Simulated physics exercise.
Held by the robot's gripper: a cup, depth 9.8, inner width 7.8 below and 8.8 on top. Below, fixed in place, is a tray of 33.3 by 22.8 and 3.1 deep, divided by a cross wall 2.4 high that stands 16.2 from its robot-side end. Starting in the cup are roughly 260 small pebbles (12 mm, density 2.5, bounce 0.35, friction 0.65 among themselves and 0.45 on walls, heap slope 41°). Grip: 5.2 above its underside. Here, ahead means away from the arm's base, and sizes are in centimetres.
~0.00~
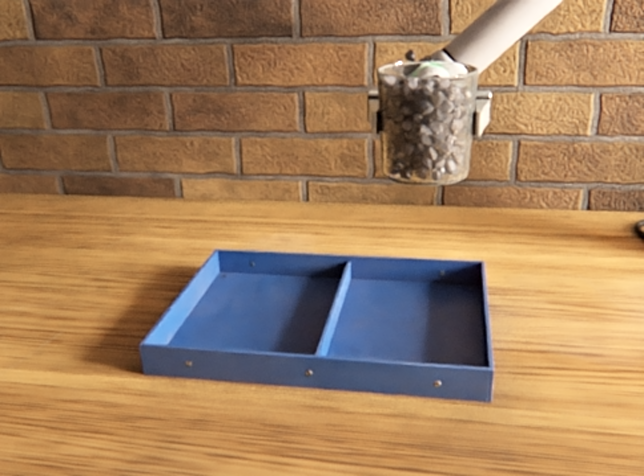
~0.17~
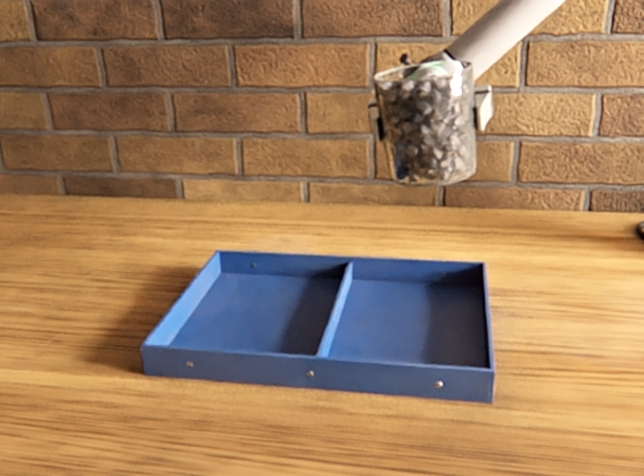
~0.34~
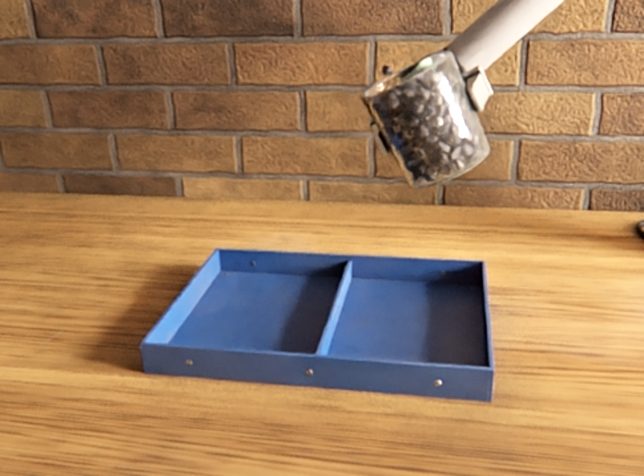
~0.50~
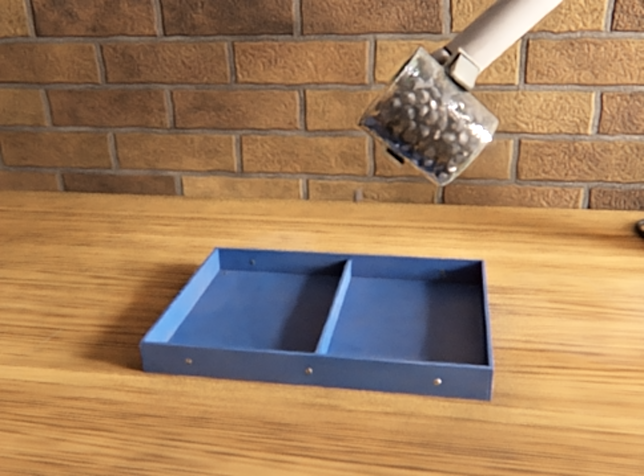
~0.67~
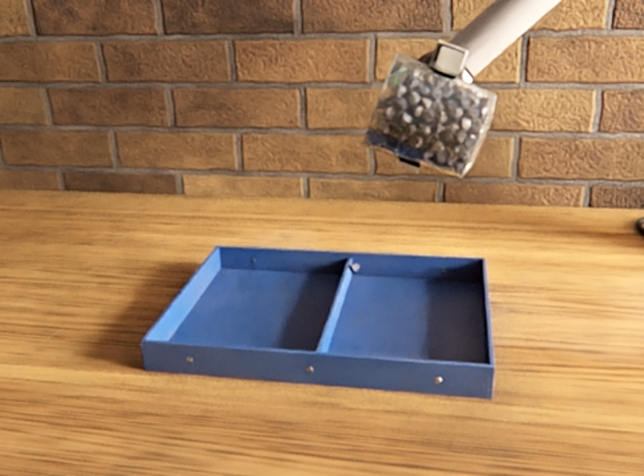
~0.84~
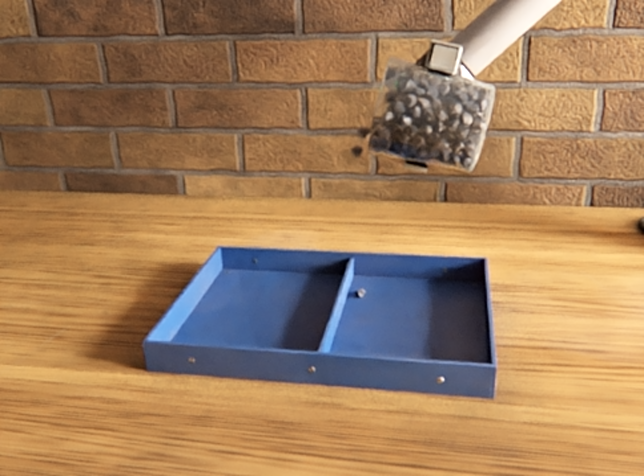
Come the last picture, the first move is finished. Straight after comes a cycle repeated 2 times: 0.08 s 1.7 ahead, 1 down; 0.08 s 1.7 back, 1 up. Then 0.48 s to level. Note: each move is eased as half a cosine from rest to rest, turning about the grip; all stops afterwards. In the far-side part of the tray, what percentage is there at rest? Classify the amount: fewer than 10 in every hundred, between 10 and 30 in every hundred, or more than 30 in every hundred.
Between 10 and 30 in every hundred.
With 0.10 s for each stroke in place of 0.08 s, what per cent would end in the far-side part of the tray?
Then roughly 10 percent.
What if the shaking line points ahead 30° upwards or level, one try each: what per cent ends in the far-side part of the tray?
Near 35 and 30 percent respectively.
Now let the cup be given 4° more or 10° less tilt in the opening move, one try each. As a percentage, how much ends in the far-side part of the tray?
Estimates, in order: 15 % and 5 %.
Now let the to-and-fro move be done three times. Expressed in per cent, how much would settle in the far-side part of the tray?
20 per cent or so.
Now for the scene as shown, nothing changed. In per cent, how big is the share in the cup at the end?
My estimate would be some 85 percent.
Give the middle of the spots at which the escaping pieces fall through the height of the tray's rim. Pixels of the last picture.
They come through centred close to (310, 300).
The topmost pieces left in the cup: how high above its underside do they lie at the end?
Height at rest: Approx. 9.5 cm.
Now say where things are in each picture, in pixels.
The first frame shows cup middle at (426, 124), level; upper third of the load around (422, 98), from x 390 to 465, top at y 55; 255 in the cup.
The second frame shows cup middle at (428, 125), tilted 7° forward; upper third of the load around (426, 98), from x 385 to 465, top at y 60.
The third frame shows cup middle at (428, 123), tilted 27° forward; upper third of the load around (424, 99), from x 375 to 480, top at y 70.
The fourth frame shows cup middle at (429, 121), tilted 50° forward; upper third of the load around (429, 100), from x 360 to 485, top at y 75; 254 in the cup, 1 in flight or on a rim.
The fifth frame shows cup middle at (430, 119), tilted 70° forward; upper third of the load around (432, 98), from x 355 to 485, top at y 75; 254 in the cup, 1 in the robot-side part.
The sixth frame shows cup middle at (432, 118), tilted 77° forward; upper third of the load around (434, 97), from x 355 to 485, top at y 80; 253 in the cup, 1 in the robot-side part, 1 in flight or on a rim.
By 1.16 s, tilted 77° forward, highest piece 26 above the table; 222 in the cup, 13 in the far-side part, 6 in the robot-side part, 14 in flight or on a rim.
By 1.48 s, tilted 19° forward, highest piece 27 above the table; 211 in the cup, 32 in the far-side part, 9 in the robot-side part, 3 in flight or on a rim.
By 1.84 s, level, highest piece 28 above the table; 211 in the cup, 35 in the far-side part, 9 in the robot-side part.
By 2.89 s, level, highest piece 28 above the table; 211 in the cup, 35 in the far-side part, 9 in the robot-side part.
Final count, 211 in the cup, 35 in the far-side part, 9 in the robot-side part. That is 14 % in the far-side part of the tray.
